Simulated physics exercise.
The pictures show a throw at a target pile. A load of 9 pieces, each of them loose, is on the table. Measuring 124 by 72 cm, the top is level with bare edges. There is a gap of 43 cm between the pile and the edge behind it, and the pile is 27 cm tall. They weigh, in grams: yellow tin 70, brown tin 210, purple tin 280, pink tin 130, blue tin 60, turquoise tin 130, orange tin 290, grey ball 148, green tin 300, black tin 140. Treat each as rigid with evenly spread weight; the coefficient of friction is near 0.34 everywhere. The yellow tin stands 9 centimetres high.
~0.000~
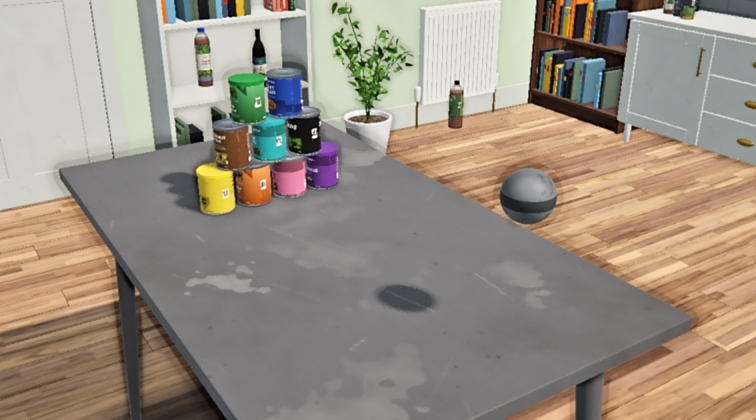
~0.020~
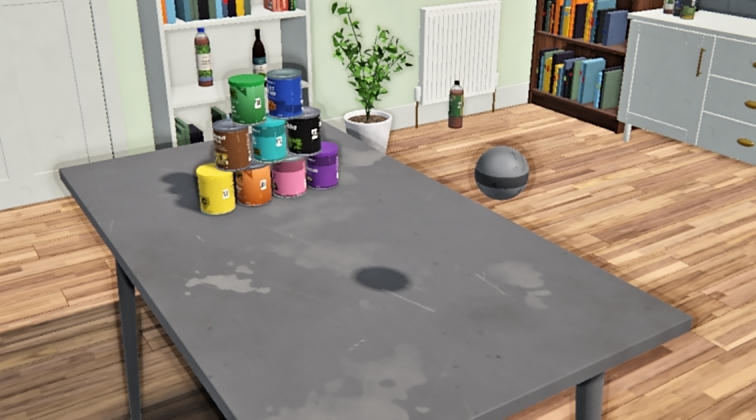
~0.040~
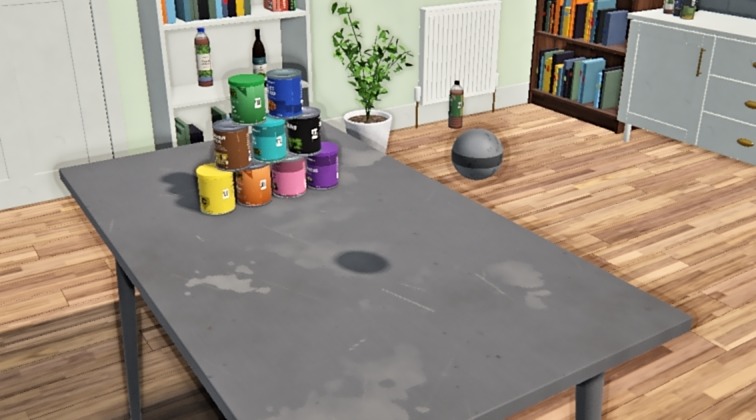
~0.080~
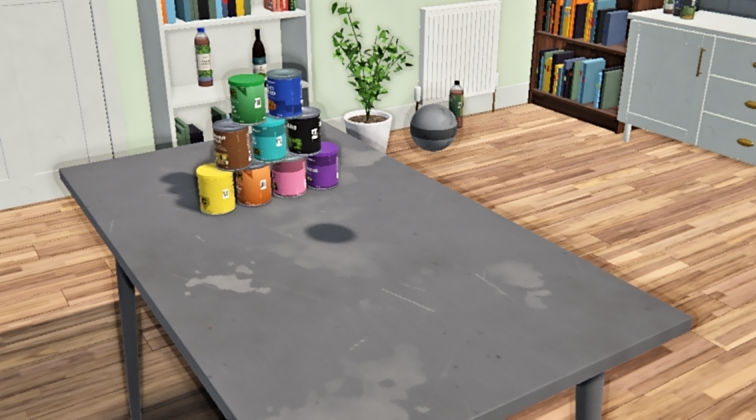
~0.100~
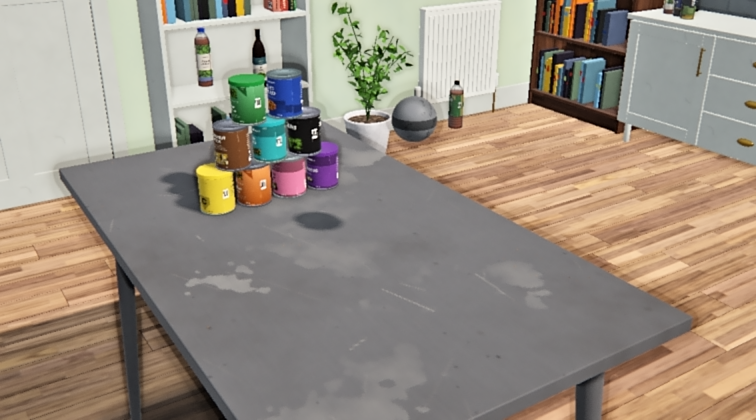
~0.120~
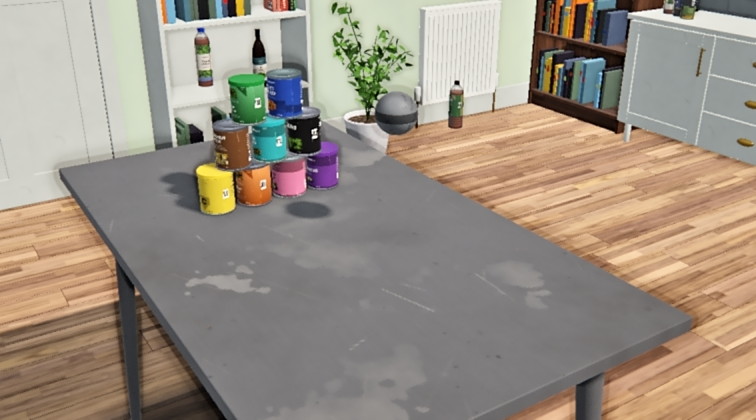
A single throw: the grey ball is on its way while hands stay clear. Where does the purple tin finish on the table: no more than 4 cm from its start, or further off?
The purple tin finishes within that distance.
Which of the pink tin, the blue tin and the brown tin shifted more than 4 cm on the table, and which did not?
Note: Pink tin is left in place. Blue tin departs its position. Brown tin is left in place.
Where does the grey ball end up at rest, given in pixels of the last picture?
It settles at around (295, 229).
By 0.42 s, grey ball near (312, 110); black tin tilted 44°; blue tin tilted 18°.
By 0.72 s, grey ball near (300, 178); blue tin upside down; black tin on its side.
When it is over (2.8 s), lying over on the table, blue tin and black tin; the other 7 within 4 cm of the start. End places, in pixels of the last picture, purple tin near (322, 166).
